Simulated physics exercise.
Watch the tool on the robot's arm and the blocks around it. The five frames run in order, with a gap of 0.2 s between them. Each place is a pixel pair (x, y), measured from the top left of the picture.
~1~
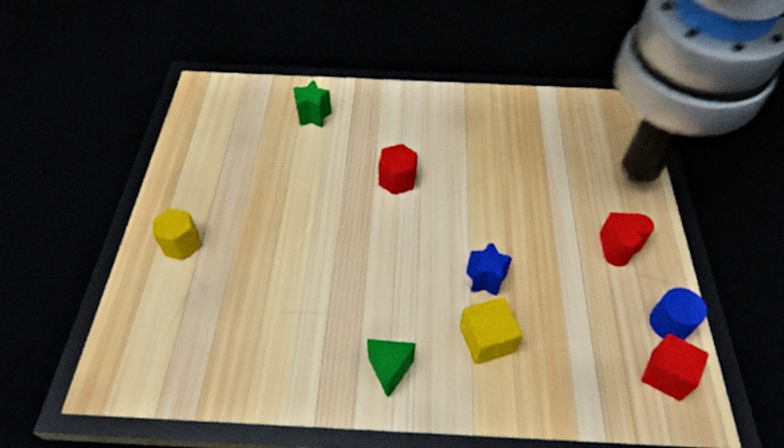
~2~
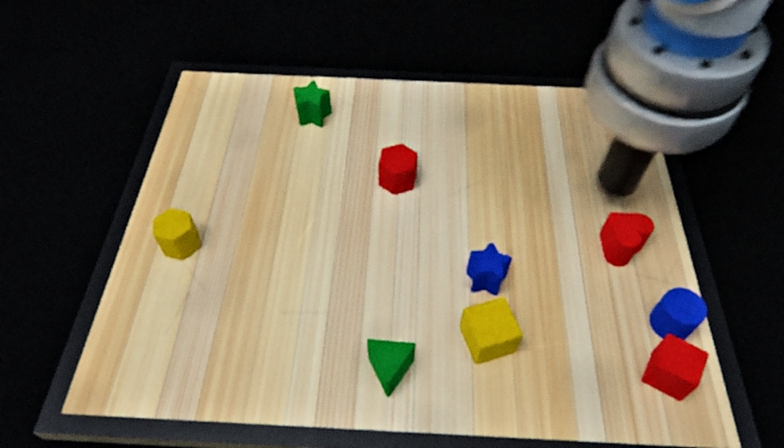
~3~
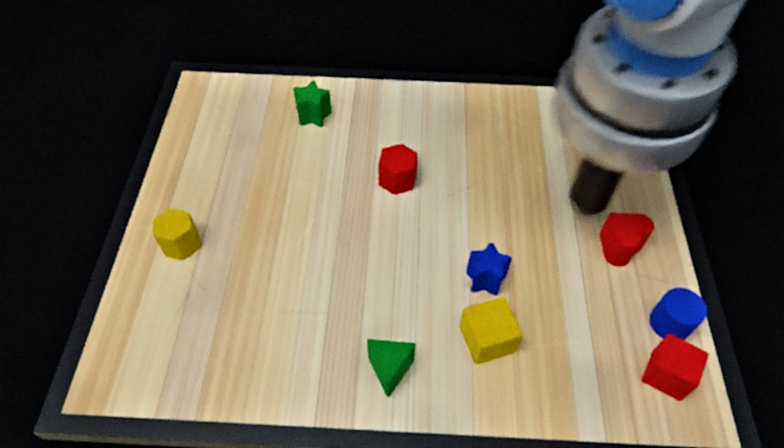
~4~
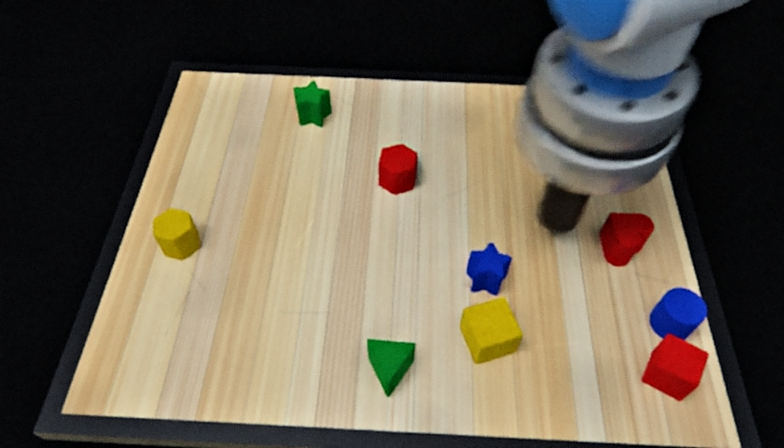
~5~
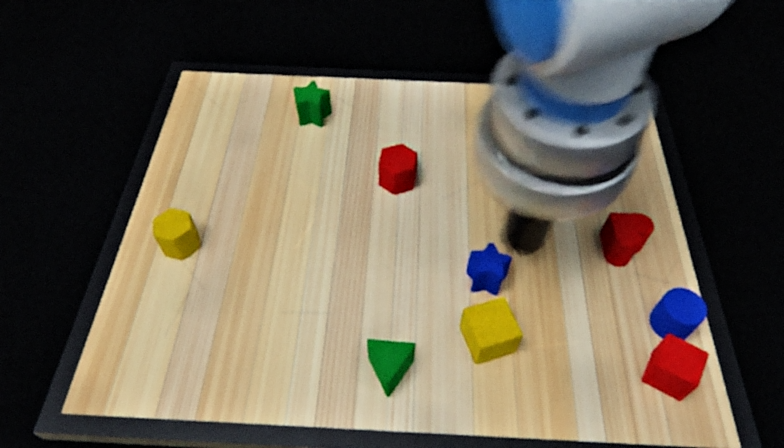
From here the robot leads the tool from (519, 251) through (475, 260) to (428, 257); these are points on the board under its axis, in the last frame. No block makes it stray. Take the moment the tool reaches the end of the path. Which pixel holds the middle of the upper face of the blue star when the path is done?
It is at (466, 271).
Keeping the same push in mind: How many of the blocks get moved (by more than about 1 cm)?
I expect one block to move.
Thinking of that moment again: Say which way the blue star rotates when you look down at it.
Rotates counter-clockwise.
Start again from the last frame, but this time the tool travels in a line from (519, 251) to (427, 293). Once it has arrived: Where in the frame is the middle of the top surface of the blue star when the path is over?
Most likely (430, 309).
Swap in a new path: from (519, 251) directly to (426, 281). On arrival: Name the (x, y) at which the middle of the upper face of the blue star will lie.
The middle of its upper face will lie at (444, 293).
What follows on the original path. Halfway along, tool at (478, 246); blue star at (471, 271), turned 30° anticlockwise.
At the end, tool at (429, 242); blue star at (466, 271), turned 55° anticlockwise; yellow square piece unmoved.
